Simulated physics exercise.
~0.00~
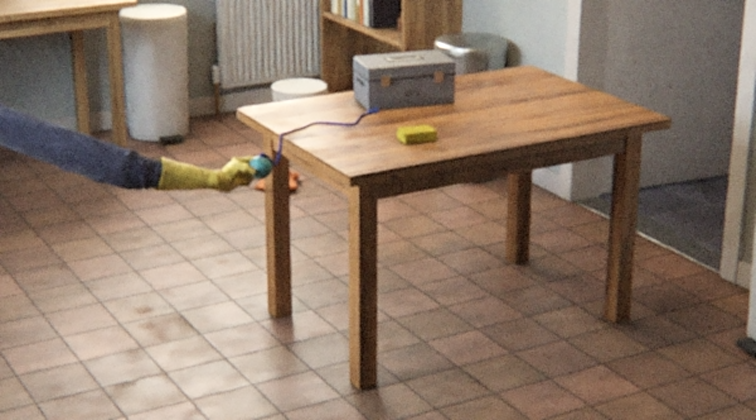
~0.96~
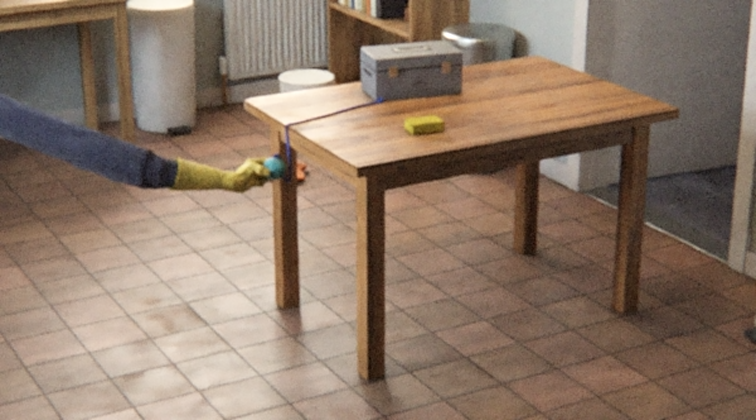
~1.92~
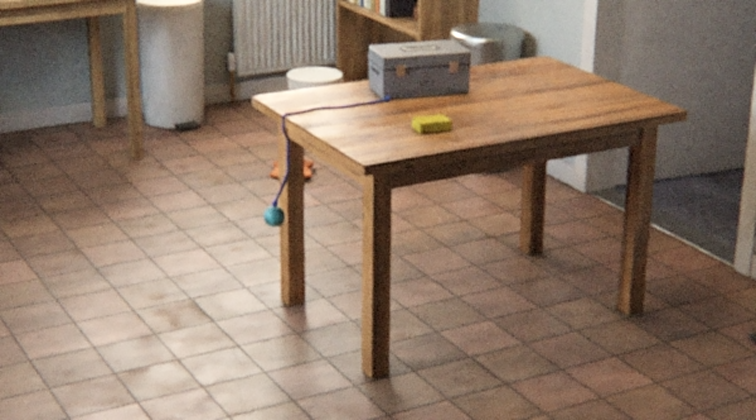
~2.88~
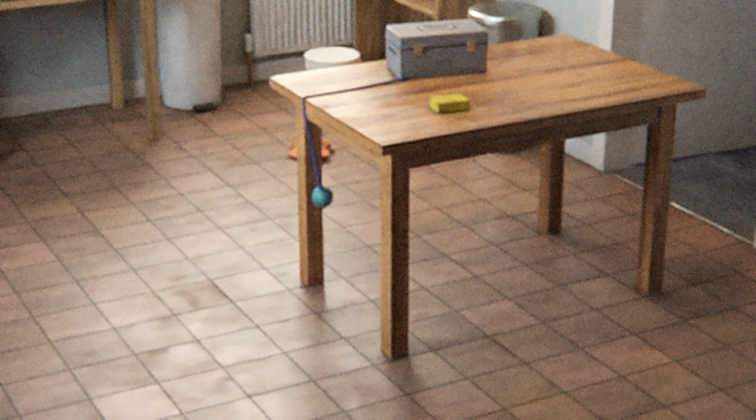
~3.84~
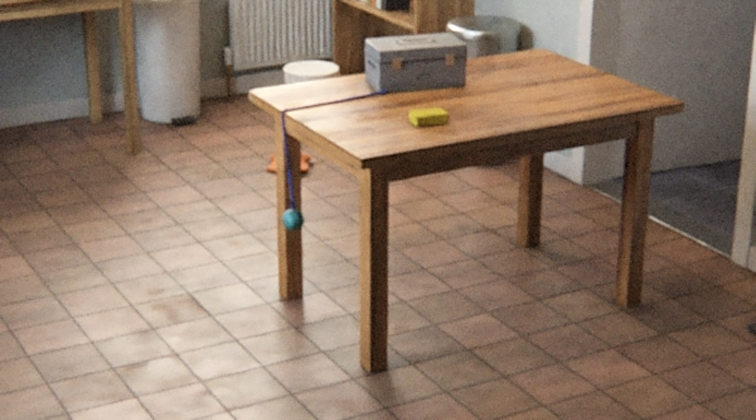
Turquoise ball on a cord released by a yellow-gloved hand, dropping and swinging below a wooden table edge, toolbox and sponge staying put.
